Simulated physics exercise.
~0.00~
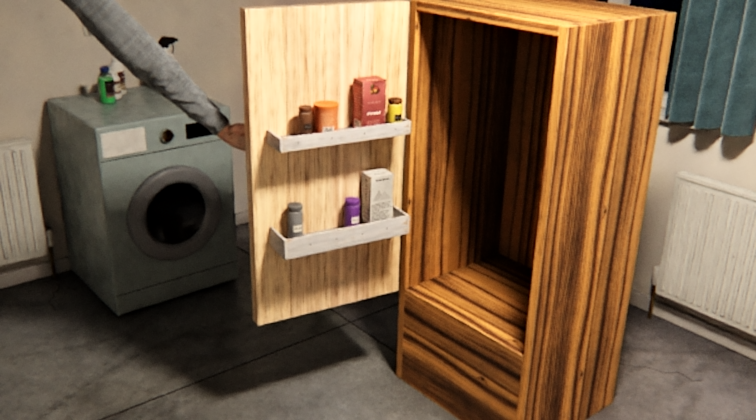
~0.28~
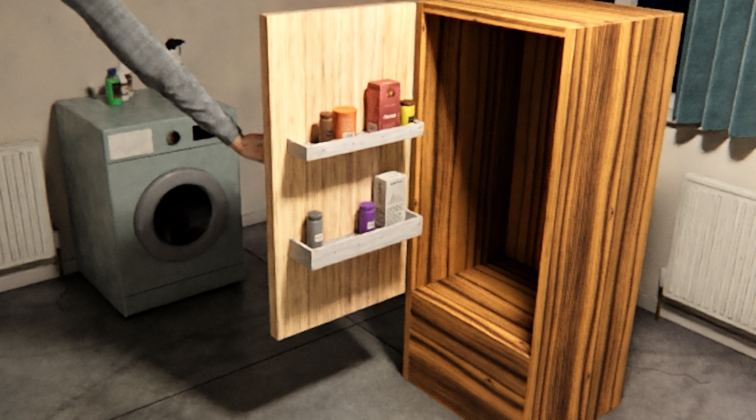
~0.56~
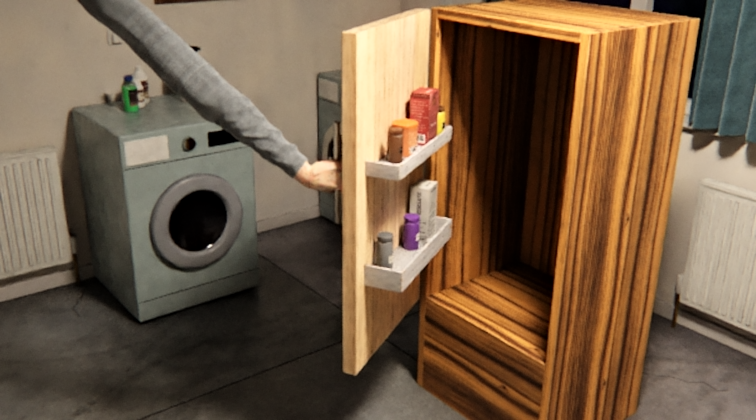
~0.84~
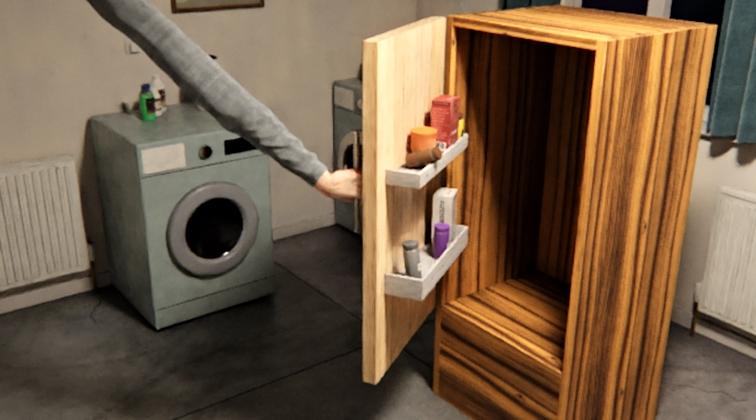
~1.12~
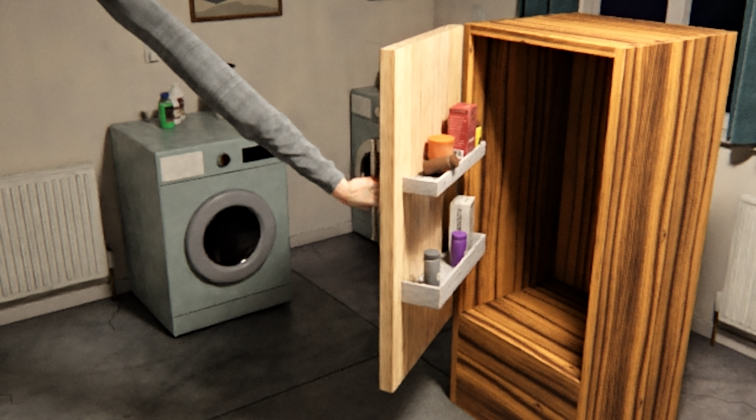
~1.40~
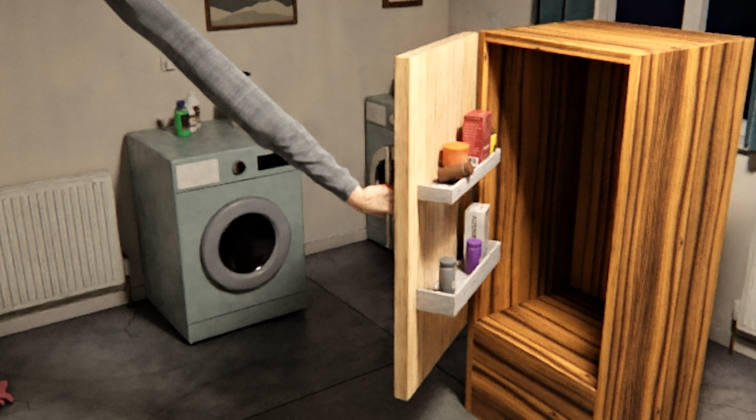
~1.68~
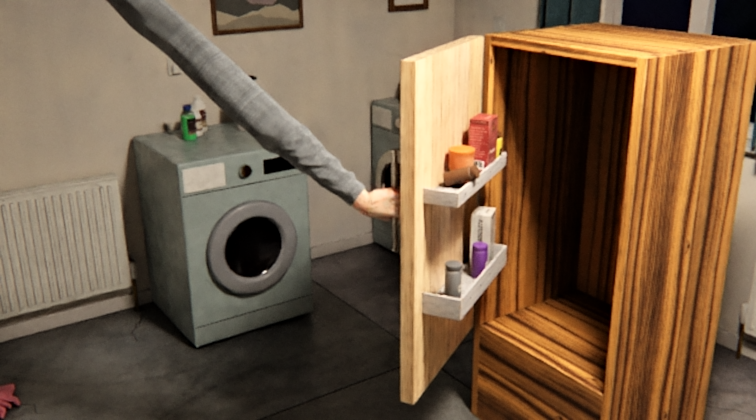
A utility room with a grey floor is seen from slightly above, facing a tall, striped wooden cupboard on the right and a pale green washing machine on the left. Small containers stand on two white racks inside the cupboard's open door, with brown, orange, red and yellow ones above and grey, purple and white ones below. A grey-sleeved arm reaches in from the upper left and swings the door partway towards shut, then it stops. The brown shaker topples onto its side on the upper rack. The view drifts left as the door stays half open, the other containers still standing.
